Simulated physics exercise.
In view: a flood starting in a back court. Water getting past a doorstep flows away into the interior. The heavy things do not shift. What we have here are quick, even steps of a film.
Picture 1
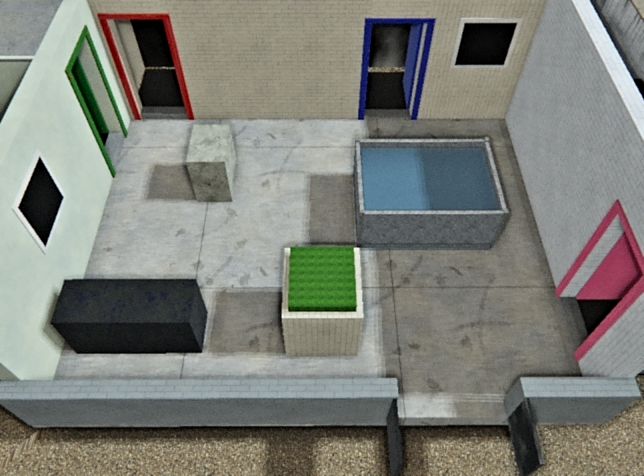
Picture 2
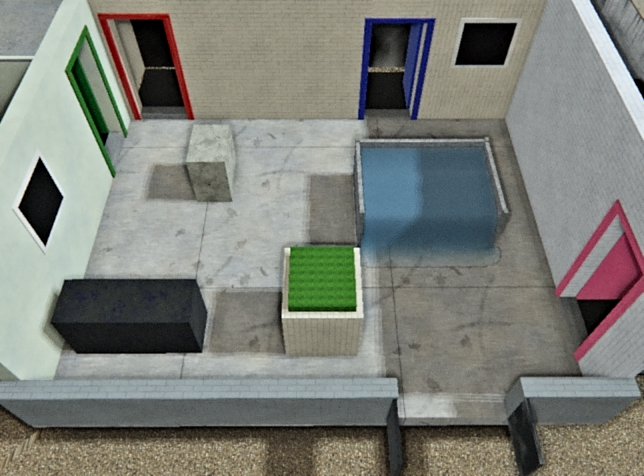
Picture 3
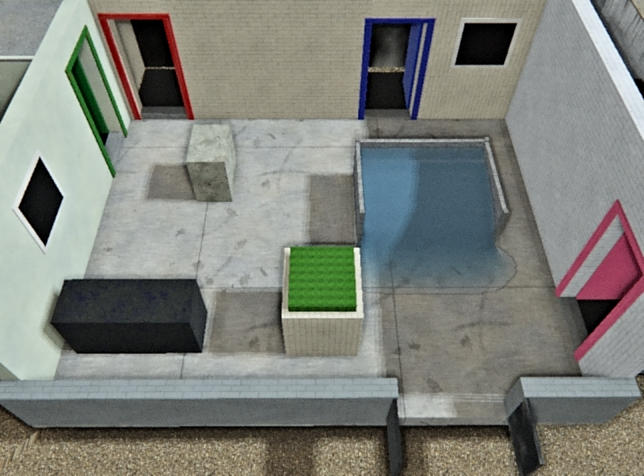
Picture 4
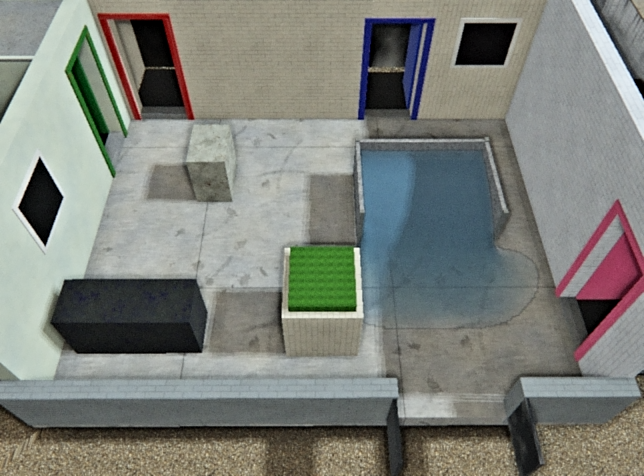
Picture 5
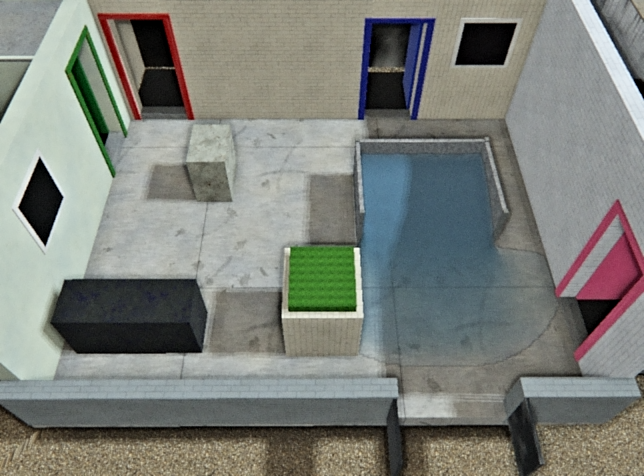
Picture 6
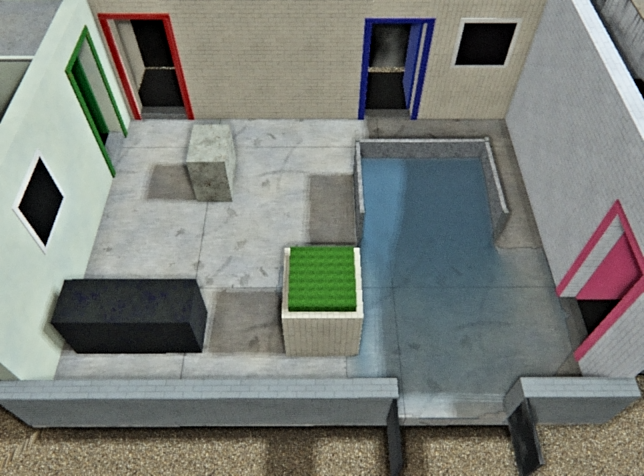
Blue water poured out of the stone tank when its front side disappeared, then spread forward across the grey courtyard floor, passing the planter with the green top and reaching the gap in the low front wall.
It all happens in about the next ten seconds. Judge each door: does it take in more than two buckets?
In order: Pink door: Over two buckets; blue door: Two buckets or fewer; red door: Two buckets or fewer; green door: Two buckets or fewer.
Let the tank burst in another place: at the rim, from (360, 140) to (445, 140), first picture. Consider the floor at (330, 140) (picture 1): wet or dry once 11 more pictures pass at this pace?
Verdict: Flooded.
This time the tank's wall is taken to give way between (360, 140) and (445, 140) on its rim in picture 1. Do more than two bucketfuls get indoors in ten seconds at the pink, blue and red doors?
Result: Pink door misses it, blue door tops it, red door misses it.
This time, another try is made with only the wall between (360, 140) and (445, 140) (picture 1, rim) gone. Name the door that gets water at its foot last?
I'd go with the door marked pink.
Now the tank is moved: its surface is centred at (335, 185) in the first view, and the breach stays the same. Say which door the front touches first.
The pink-painted one is first.
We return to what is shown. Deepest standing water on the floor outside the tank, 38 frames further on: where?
Deepest spot: Around (143, 400).
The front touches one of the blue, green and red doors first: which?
Answer: The one in green.
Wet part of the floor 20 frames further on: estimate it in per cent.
Share estimate: About 45 per cent.
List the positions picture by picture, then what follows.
In the first picture, still water in the open tank at (427, 178).
In the second picture, the front is at a hidden place, out from the gap at (428, 233).
In the third picture, water pours out at (427, 236) and has run to a hidden place.
In the fourth picture, water pours out at (427, 237) and has run to a hidden place.
In the fifth picture, water pours out at (426, 238) and has run to a hidden place.
In the sixth picture, water pours out at (426, 238) and has run to a hidden place.
A moment on, water covers 30 % of the floor; the pink door under two buckets in, the blue door not reached, the red door not reached, the green door not reached.
Next, water covers 40 % of the floor; the pink door over two buckets in, the blue door not reached, the red door not reached, the green door not reached.
Then, water covers 45 % of the floor; the pink door far over two buckets in, the blue door not reached, the red door not reached, the green door not reached.
Later, water covers 60 % of the floor; the pink door far over two buckets in, the blue door not reached, the red door not reached, the green door wet at the sill, nothing in.
In the end, water covers 85 % of the floor; the pink door far over two buckets in, the blue door wet at the sill, nothing in, the red door wet at the sill, nothing in, the green door wet at the sill, nothing in.
